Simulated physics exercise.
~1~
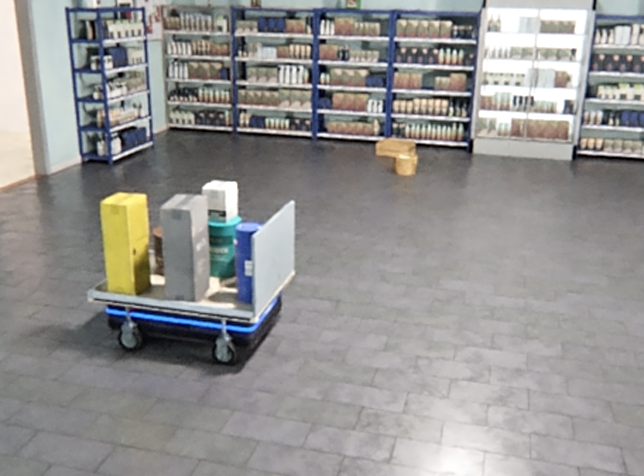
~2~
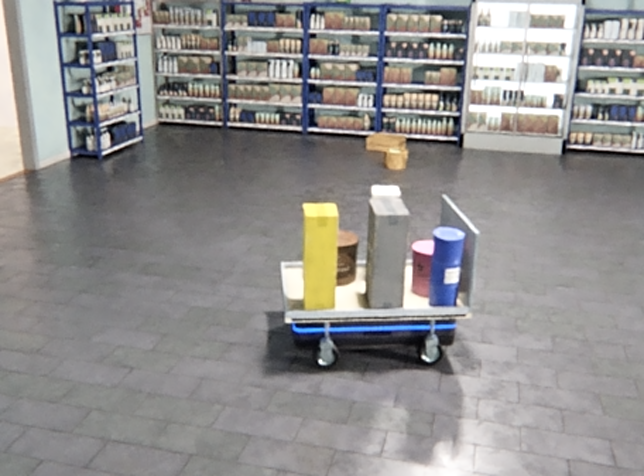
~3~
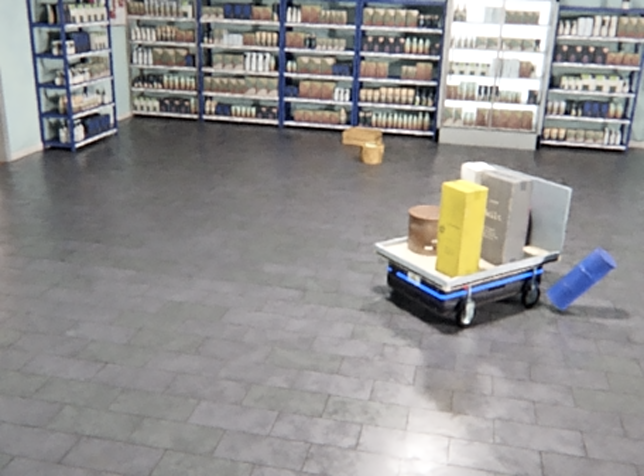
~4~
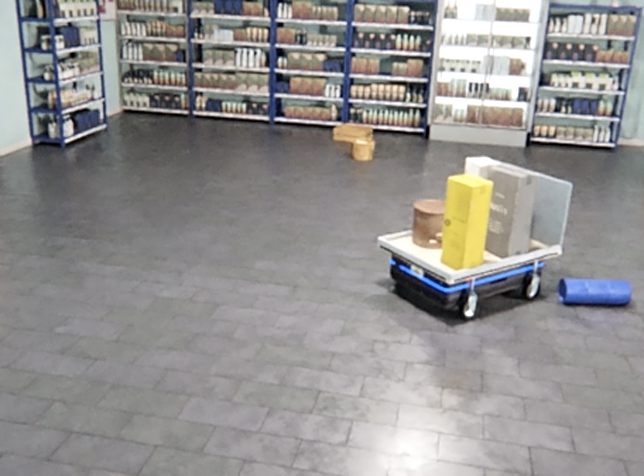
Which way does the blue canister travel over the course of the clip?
The blue canister travels to the right, first riding on the cart and then falling off beside it.
